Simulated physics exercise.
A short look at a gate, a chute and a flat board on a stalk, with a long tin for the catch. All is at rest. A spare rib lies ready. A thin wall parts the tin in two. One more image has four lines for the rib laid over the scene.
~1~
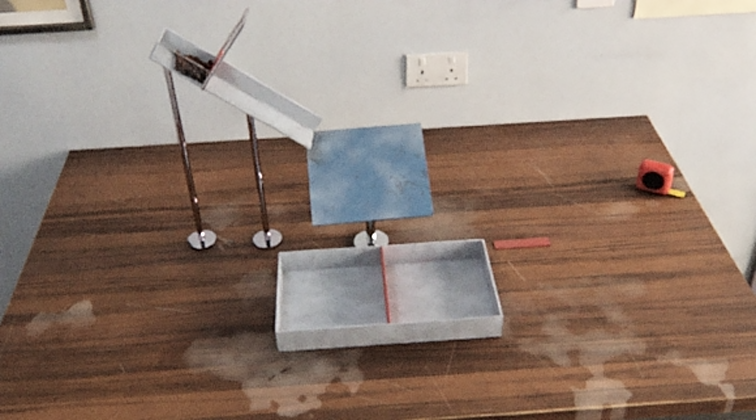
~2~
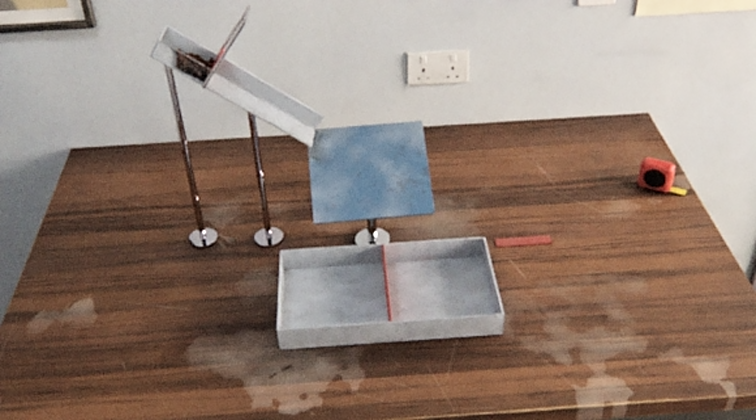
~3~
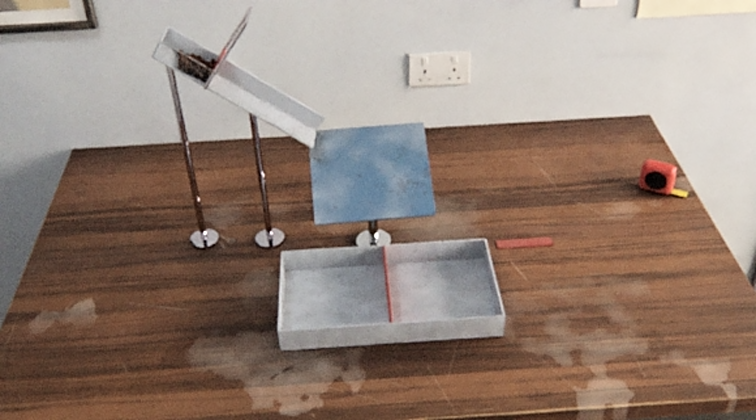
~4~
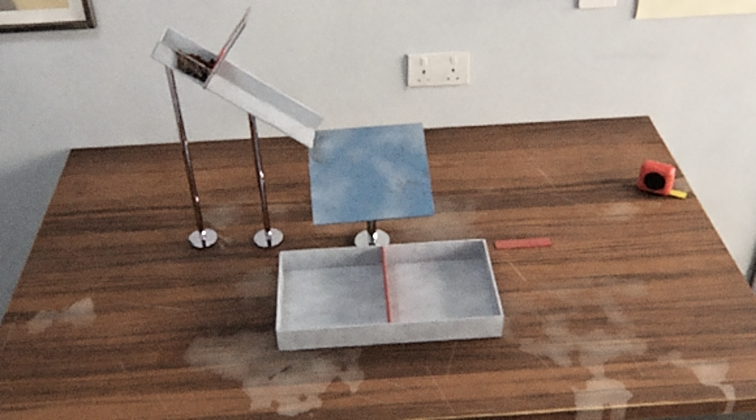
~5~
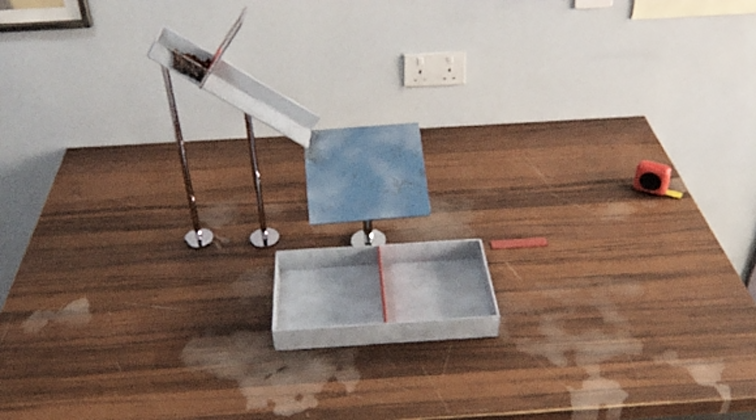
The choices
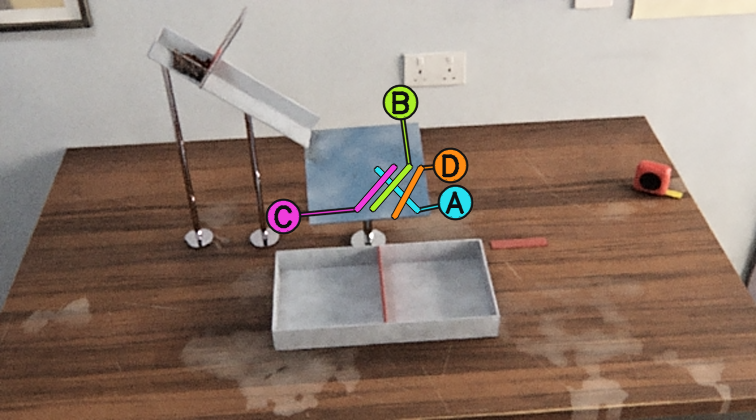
Nothing moves apart from a slight shift of the whole view; dark brown bits rest behind a closed gate in a sloping white chute, above a tilted blue board and a long pale tin parted by a red wall.
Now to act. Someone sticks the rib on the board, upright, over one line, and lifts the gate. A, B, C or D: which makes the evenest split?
D is best.
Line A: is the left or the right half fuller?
More lands on the right.
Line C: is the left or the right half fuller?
More lands on the left.
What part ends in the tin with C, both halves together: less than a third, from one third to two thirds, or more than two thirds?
It is more than two thirds.
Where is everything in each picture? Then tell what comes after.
The first picture shows load behind the gate at (194, 69), allspice berries; lip of the chute at (312, 140), sloping fairly steeply.
The second picture shows middle of the board at (369, 170), tilted fairly steeply; middle of its low edge at (375, 218); of its high edge at (364, 125).
The third picture shows front corners of the tin at (279, 331) and (504, 316); front end of its middle wall at (392, 323); gate still shut at (221, 59).
The fourth picture shows middle of the load at (196, 68); lip at (313, 140).
The fifth picture shows middle of the load at (192, 68); lip at (309, 139).
On the marked copy, line A from (377, 169) to (417, 210); line B from (409, 166) to (372, 208); line C from (393, 167) to (357, 209); line D from (420, 168) to (394, 216).
With A, of what is caught, a small part in the left half, most in the right.
With B, of what is caught, nearly all in the left half, a small part in the right.
With C, of what is caught, nearly all in the left half, a small part in the right.
With D, of what is caught, about half in the left half, about half in the right.
